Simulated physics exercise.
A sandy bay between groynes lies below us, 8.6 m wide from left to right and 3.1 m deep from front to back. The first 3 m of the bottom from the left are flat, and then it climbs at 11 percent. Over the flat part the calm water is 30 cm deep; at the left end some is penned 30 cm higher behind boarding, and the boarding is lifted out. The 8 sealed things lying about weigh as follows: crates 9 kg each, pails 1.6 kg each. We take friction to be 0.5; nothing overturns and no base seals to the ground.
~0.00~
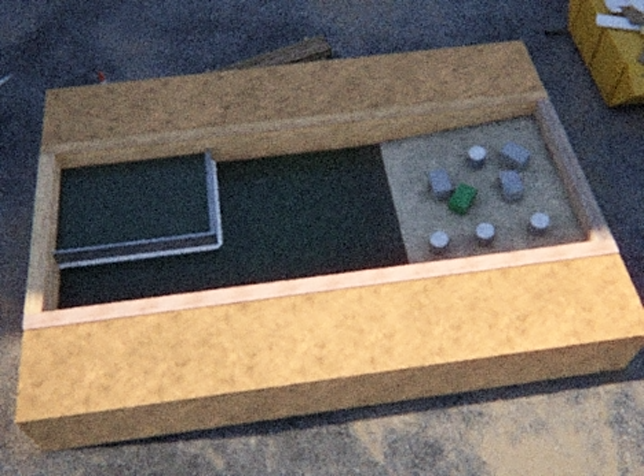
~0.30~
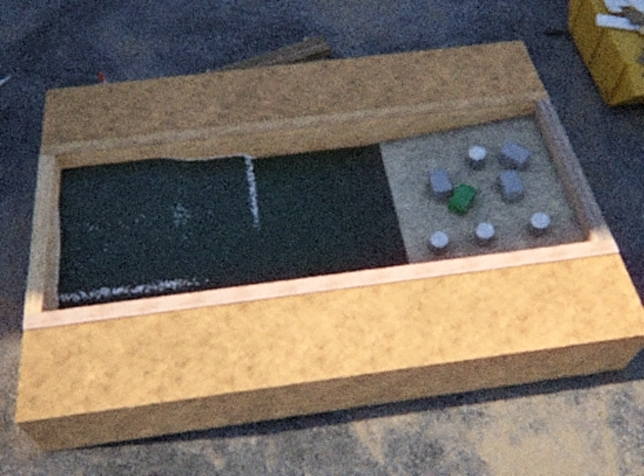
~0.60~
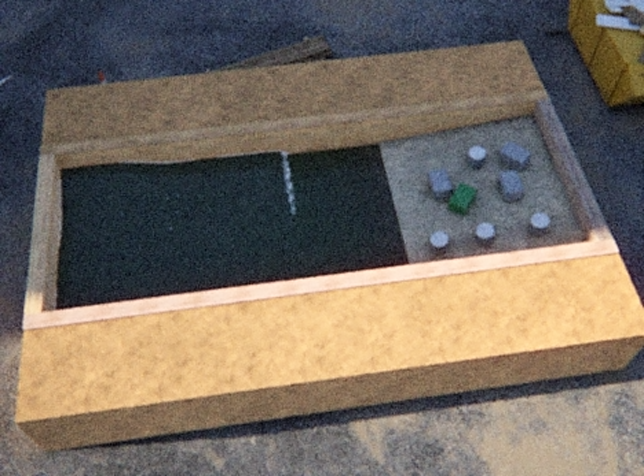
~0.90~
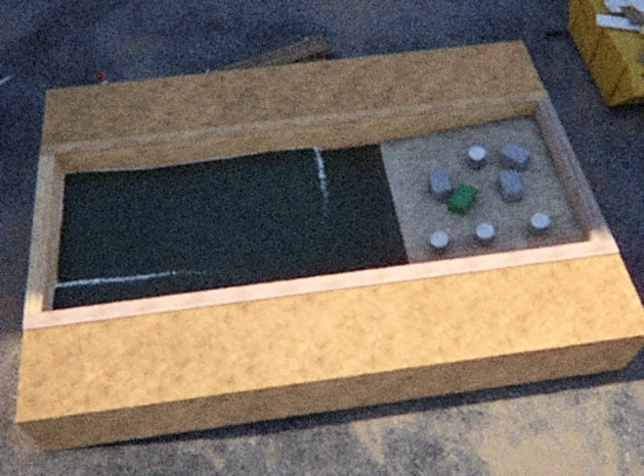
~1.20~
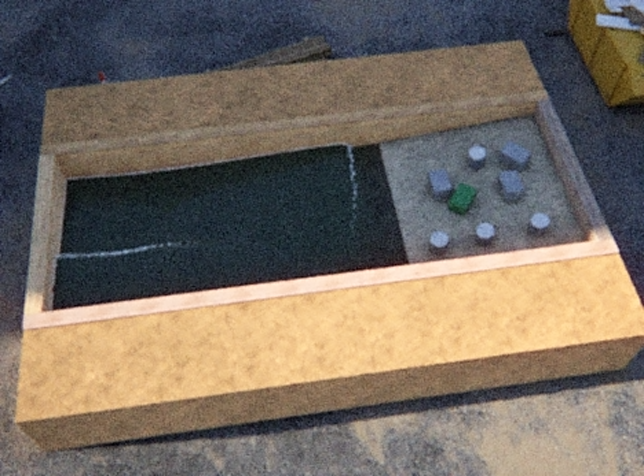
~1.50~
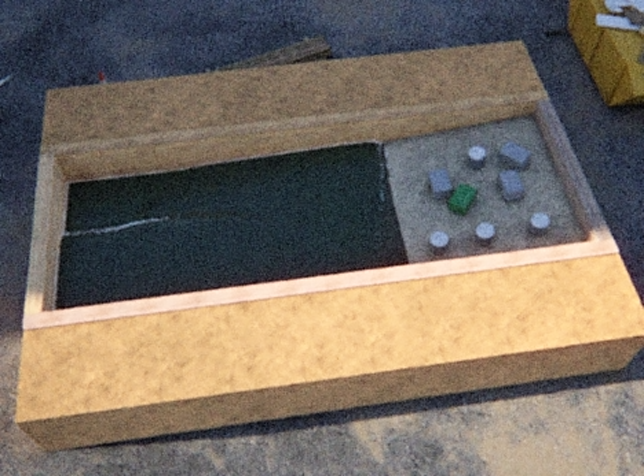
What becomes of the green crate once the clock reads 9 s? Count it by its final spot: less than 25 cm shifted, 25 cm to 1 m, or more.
The green crate is swept a long way.
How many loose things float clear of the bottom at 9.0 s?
At that moment it comes to 2.
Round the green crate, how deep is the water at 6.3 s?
5 cm or so.
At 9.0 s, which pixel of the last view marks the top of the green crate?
I'd expect it somewhere around (365, 251).
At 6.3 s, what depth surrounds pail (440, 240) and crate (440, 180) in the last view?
I'd put it at 5 cm and 5 cm respectively.
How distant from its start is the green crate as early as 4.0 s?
Shift: About 10 cm.
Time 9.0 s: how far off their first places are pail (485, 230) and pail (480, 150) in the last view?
One is off by 60 cm, the other by 100 cm, in the order asked.
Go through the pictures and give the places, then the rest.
The green crate at (465, 195) rests on the ground; water covers 17.3 m2; 0 of 8 have shifted, in the first picture.
The green crate at (465, 195) rests on the ground; 17.3 m2 under water; 0 of 8 have shifted, in the second picture.
The green crate at (465, 195), on the bottom; water covers 17.3 m2; 0 of 8 have shifted, in the third picture.
The green crate at (465, 195) rests on the ground; water covers 17.3 m2; 0 of 8 have shifted, in the fourth picture.
The green crate at (465, 195) rests on the ground; water covers 17.3 m2; 0 of 8 have shifted, in the fifth picture.
The green crate at (465, 195) rests on the ground; water covers 17.3 m2; 0 of 8 have shifted, in the sixth picture.
After 2.1 s the green crate is near (465, 195), 0.0 m from its start, aground; 0 afloat.
After 4.0 s the green crate is near (470, 194), 0.1 m from its start, aground; 3 afloat.
After 6.3 s the green crate is near (419, 219), 0.9 m from its start, aground; 2 afloat.
After 9.0 s the green crate is near (365, 251), 2.0 m from its start, afloat; 2 afloat.
